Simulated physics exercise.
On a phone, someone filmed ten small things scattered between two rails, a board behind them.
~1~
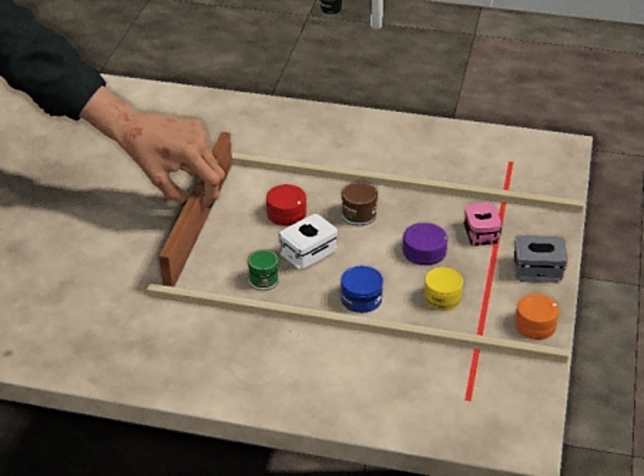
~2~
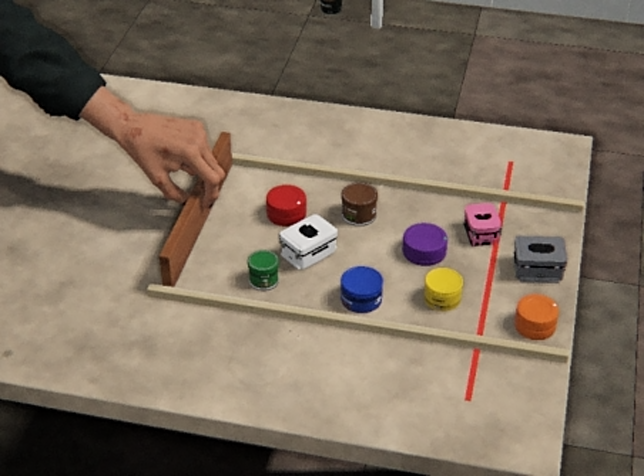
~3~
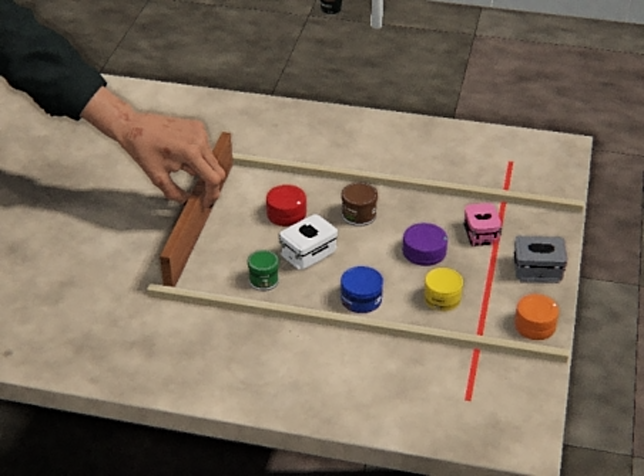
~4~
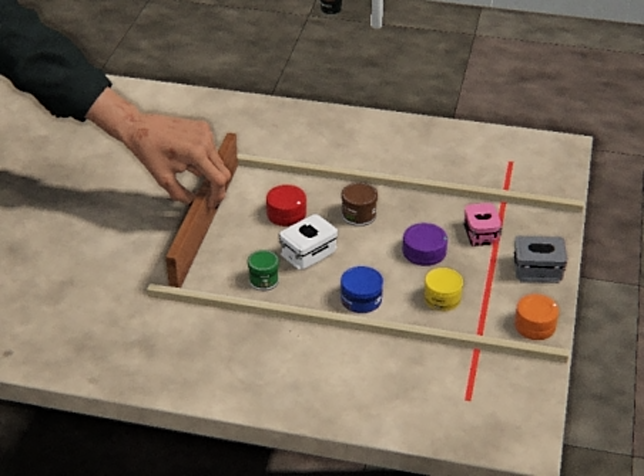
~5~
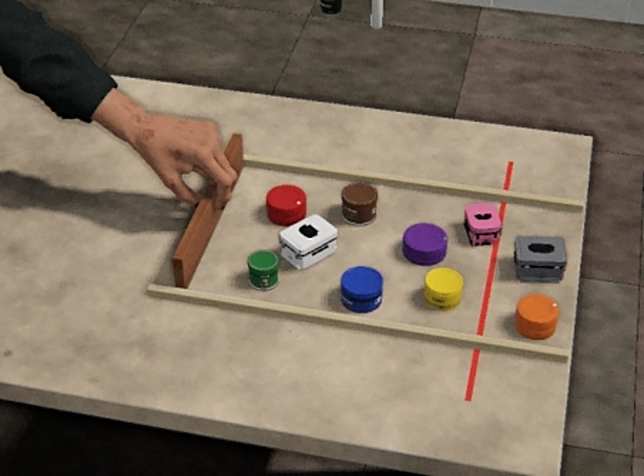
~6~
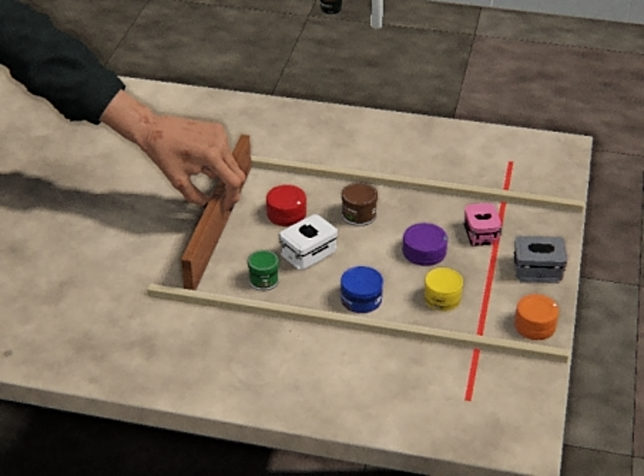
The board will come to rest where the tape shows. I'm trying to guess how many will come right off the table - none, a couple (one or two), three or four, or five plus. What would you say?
I would say a couple, one or two.
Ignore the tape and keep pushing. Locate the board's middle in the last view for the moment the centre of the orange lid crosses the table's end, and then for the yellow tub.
The middle would be close to (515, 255) and then close to (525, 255).
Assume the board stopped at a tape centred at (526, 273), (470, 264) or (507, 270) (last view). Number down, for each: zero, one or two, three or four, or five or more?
Lab note - tapes per position, in order: Three to four; none at all; one to two.
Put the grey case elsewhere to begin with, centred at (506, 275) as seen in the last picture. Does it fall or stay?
From that start the object is safe.
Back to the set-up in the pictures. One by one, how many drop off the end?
The total is 1.
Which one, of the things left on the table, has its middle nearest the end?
Looks like the orange lid to me.
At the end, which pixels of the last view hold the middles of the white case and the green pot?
Same order as the question: First (509, 268), second (502, 295).
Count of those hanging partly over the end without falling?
Counting them gives 0.
Early on, none off yet; orange lid at rest near (536, 317); grey case at rest near (540, 259); pink case at rest near (482, 225).
Finally, the number that fall off is one or two; lost, grey case.
